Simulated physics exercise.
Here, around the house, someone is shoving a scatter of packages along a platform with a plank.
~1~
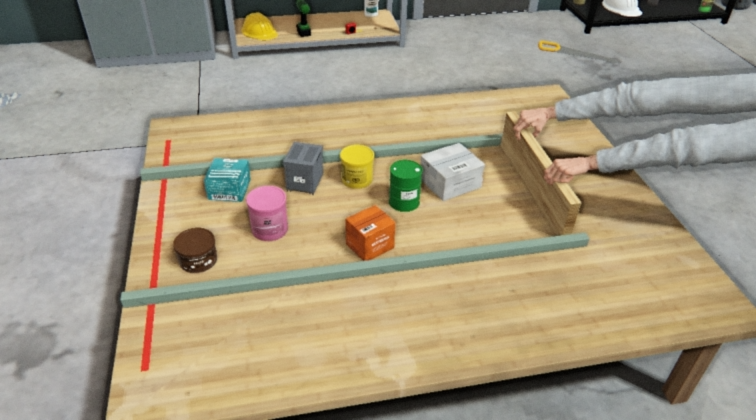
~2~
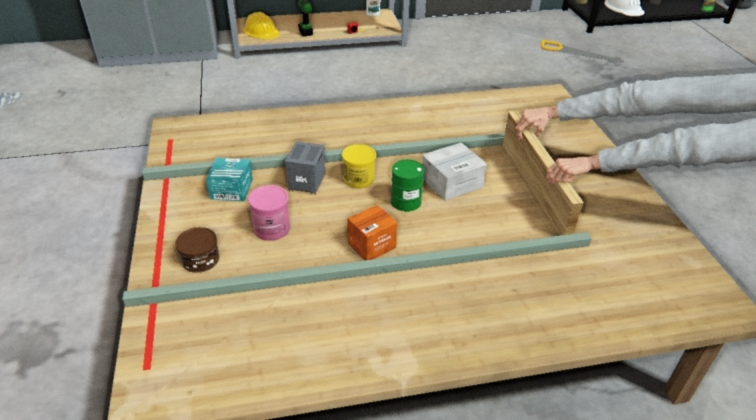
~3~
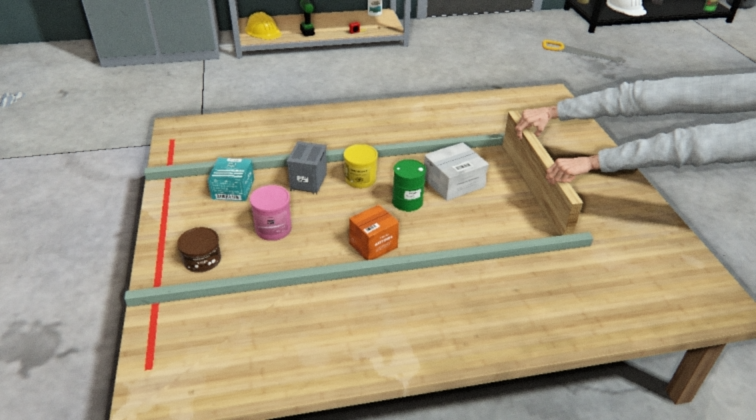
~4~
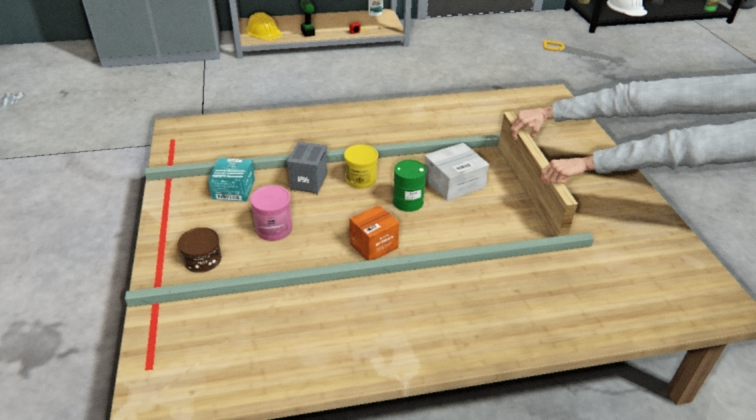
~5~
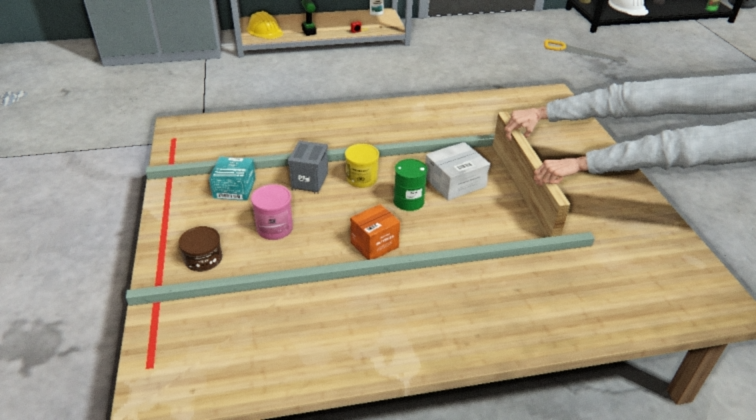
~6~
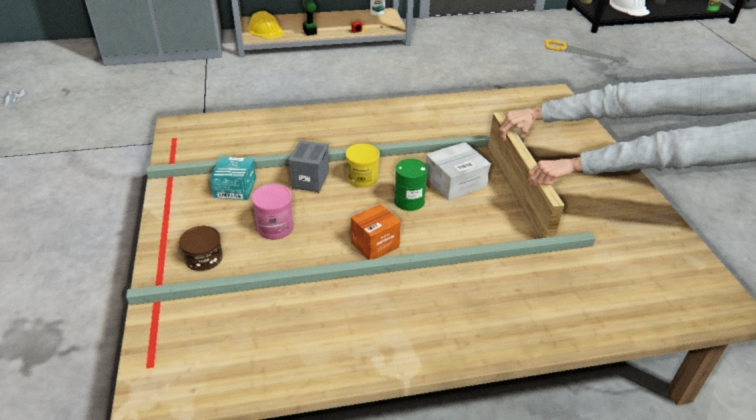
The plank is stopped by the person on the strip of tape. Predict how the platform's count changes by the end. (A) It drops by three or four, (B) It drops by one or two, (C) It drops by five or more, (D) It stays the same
(C) It drops by five or more.
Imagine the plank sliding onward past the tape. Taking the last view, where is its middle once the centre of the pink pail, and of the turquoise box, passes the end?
Estimated middle: (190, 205), and (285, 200) for the other.
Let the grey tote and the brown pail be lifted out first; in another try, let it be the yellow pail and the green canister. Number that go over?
The first try gives 4, the second gives 4.
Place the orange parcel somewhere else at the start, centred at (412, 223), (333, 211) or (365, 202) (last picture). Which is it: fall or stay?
Well, one by one, it is safe, is safe and is safe.
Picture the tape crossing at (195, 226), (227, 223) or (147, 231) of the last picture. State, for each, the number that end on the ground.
Ground tally per try: 4 / 2 / 8.
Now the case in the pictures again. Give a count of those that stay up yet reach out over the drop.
Overhang count: 2.
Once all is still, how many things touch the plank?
Contact count: 2.
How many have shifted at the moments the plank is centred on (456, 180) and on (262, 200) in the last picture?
Note: First position 2; second position 8.
Early on, none off yet; brown pail at rest near (202, 249); turquoise box at rest near (234, 178); pink pail at rest near (274, 212).
A while later, none off yet; brown pail at rest near (202, 249); turquoise box travelled about its own width near (189, 180); pink pail at rest near (274, 212).
Further along, one off so far; brown pail travelled about its own width near (176, 259); turquoise box down on the ground near (109, 254); pink pail travelled well along near (182, 226).
Finally, the number that fall off is five or more; lost, white parcel, yellow pail, grey tote, pink pail, turquoise box and brown pail.
